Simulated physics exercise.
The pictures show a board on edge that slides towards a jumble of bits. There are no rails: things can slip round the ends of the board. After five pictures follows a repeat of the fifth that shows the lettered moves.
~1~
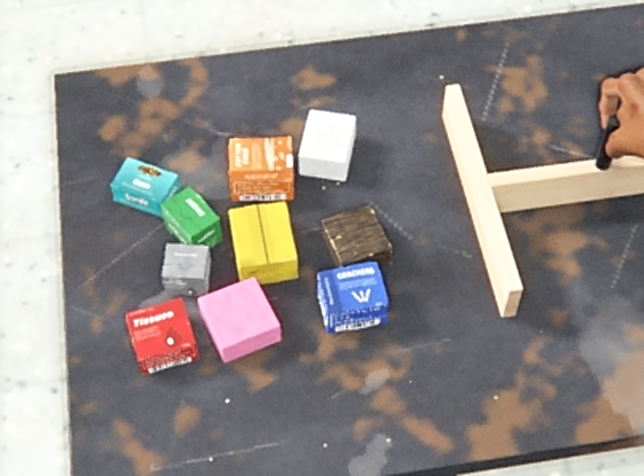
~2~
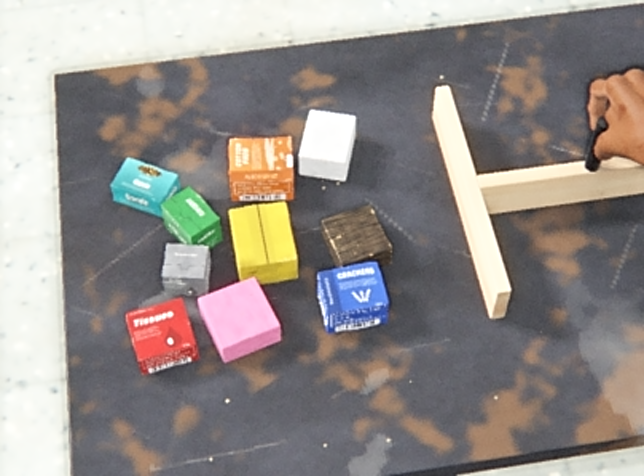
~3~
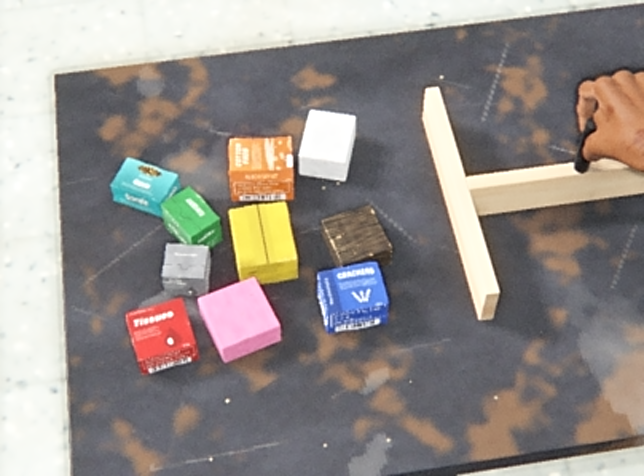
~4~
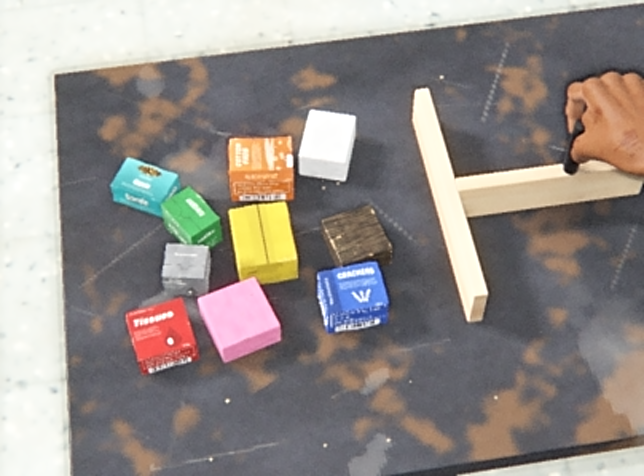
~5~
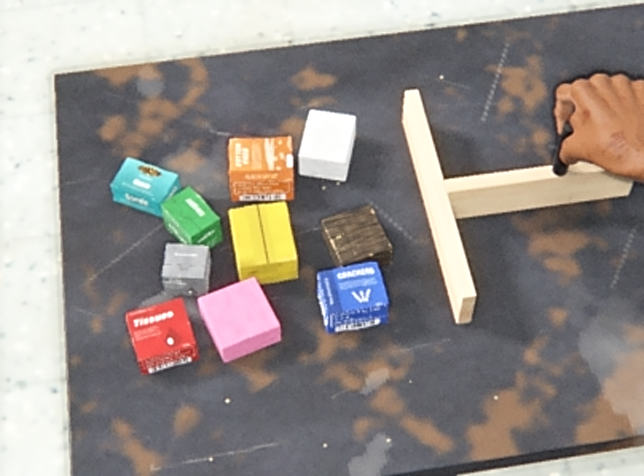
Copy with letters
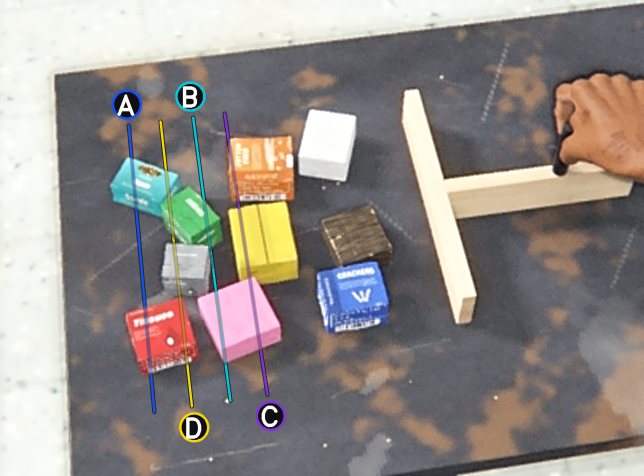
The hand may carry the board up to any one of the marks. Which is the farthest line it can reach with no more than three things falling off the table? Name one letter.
The farthest such stop is B.
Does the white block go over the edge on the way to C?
No.
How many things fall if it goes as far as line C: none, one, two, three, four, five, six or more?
In all, none.
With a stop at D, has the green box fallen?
By then, yes.
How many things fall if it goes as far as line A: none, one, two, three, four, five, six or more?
Six or more.
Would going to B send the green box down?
By then, no.
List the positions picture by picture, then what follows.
The first frame shows blue packet (352, 297); pink block (240, 319); orange box (261, 169).
The second frame shows board (472, 182); black block (356, 242).
The third frame shows board (461, 184); red box (162, 336).
The fourth frame shows board (449, 185); green box (192, 222).
The fifth frame shows board (439, 187); turquoise packet (146, 188); blue packet (352, 297); pink block (240, 319).
On the marked copy, A at (140, 257); B at (210, 247); C at (244, 242); D at (175, 252).
With B. Early on, board (358, 198); white block (312, 152); blue packet (337, 299).
Further on, board (275, 209); turquoise packet (115, 192); red box (129, 341).
At the end, board (213, 217); turquoise packet over the edge; red box (63, 351); one fallen.
As for the rest, A drops seven; C is within the limit but short; D drops four.
